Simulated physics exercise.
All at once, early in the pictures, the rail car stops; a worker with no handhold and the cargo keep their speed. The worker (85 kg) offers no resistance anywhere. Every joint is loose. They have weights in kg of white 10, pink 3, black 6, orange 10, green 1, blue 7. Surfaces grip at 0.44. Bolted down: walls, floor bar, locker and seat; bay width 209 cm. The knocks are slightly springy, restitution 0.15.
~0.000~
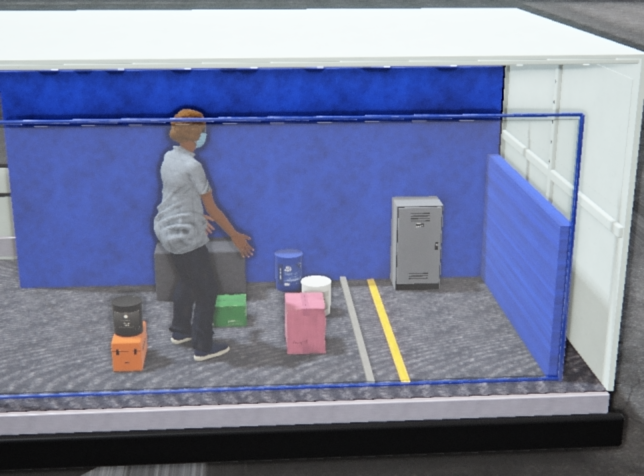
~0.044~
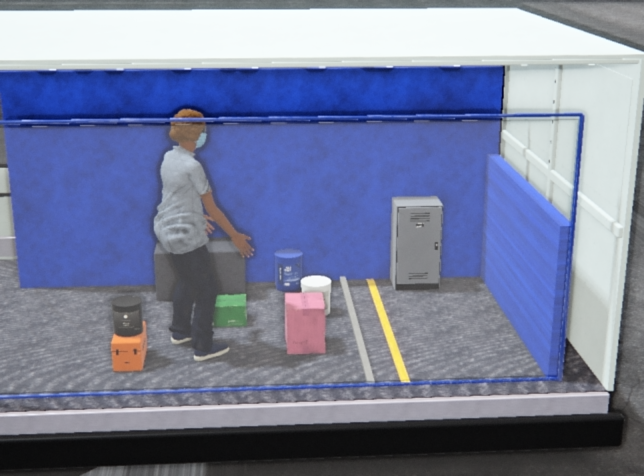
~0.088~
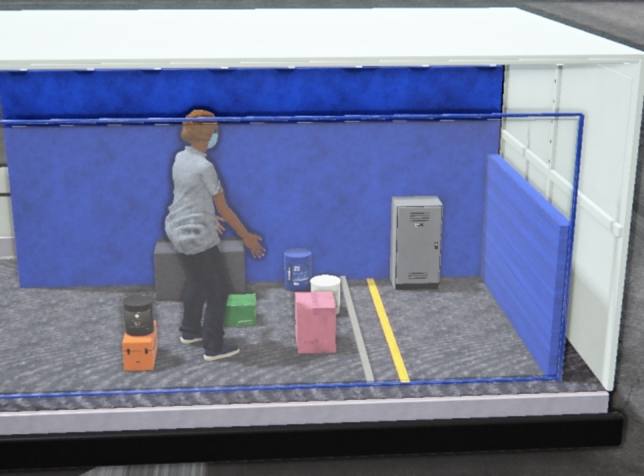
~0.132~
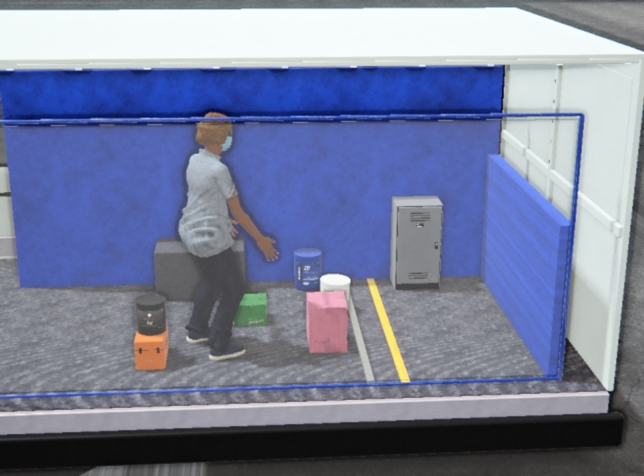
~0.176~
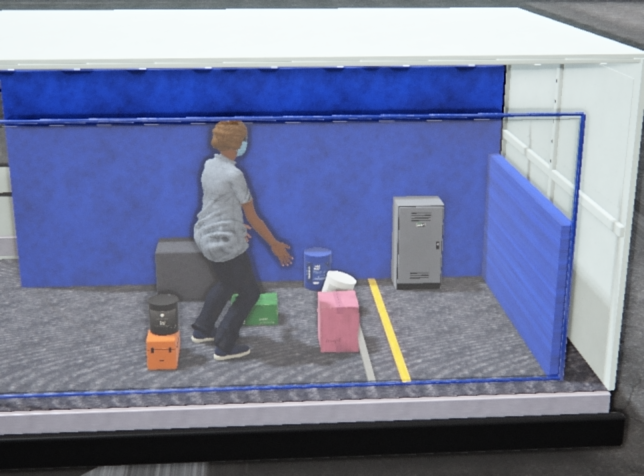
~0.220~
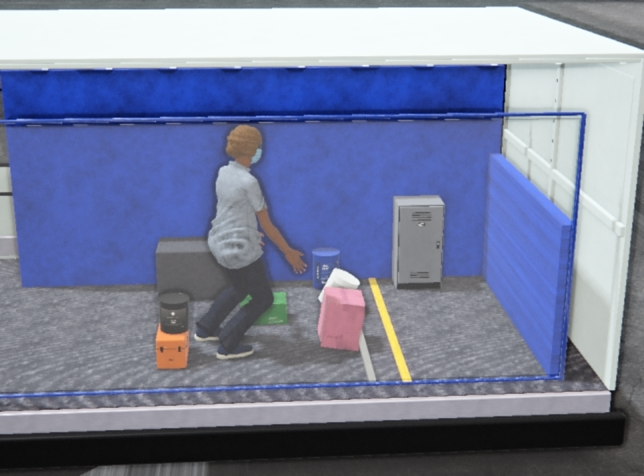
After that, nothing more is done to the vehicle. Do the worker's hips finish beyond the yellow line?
No.
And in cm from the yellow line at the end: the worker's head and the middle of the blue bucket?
Worker's head, 20 cm on the past side; blue bucket, 40 cm on the short side.
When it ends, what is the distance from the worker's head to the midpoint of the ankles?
Some 120 cm apart.
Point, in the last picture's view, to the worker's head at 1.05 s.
I'd place it at roughly (428, 337).
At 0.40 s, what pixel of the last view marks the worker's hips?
It would sit at about pixel (291, 294) then.
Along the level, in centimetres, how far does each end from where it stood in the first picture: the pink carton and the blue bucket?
I'd put the pink carton at roughly 130 and the blue bucket at roughly 30.
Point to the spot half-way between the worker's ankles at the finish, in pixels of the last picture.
About pixel (259, 355).
After 0.40 s the worker's hips are 79 cm short of the yellow line, near (291, 294) in the last picture's view; the black bucket 139 cm short of the yellow line, tilted 10°.
After 0.65 s the worker's hips are 51 cm short of the yellow line, near (332, 329) in the last picture's view; the black bucket 119 cm short of the yellow line, tilted 45°.
After 1.05 s the worker's hips are 33 cm short of the yellow line, near (359, 349) in the last picture's view; the black bucket 129 cm short of the yellow line, tilted 25°.
At rest, 2.8 s, white bucket stops short of the yellow line; pink carton crosses the yellow line; black bucket stops short of the yellow line; orange toolbox stops short of the yellow line; green carton stops short of the yellow line; blue bucket stops short of the yellow line; worker's hips stop short of the yellow line; worker's head crosses the yellow line.
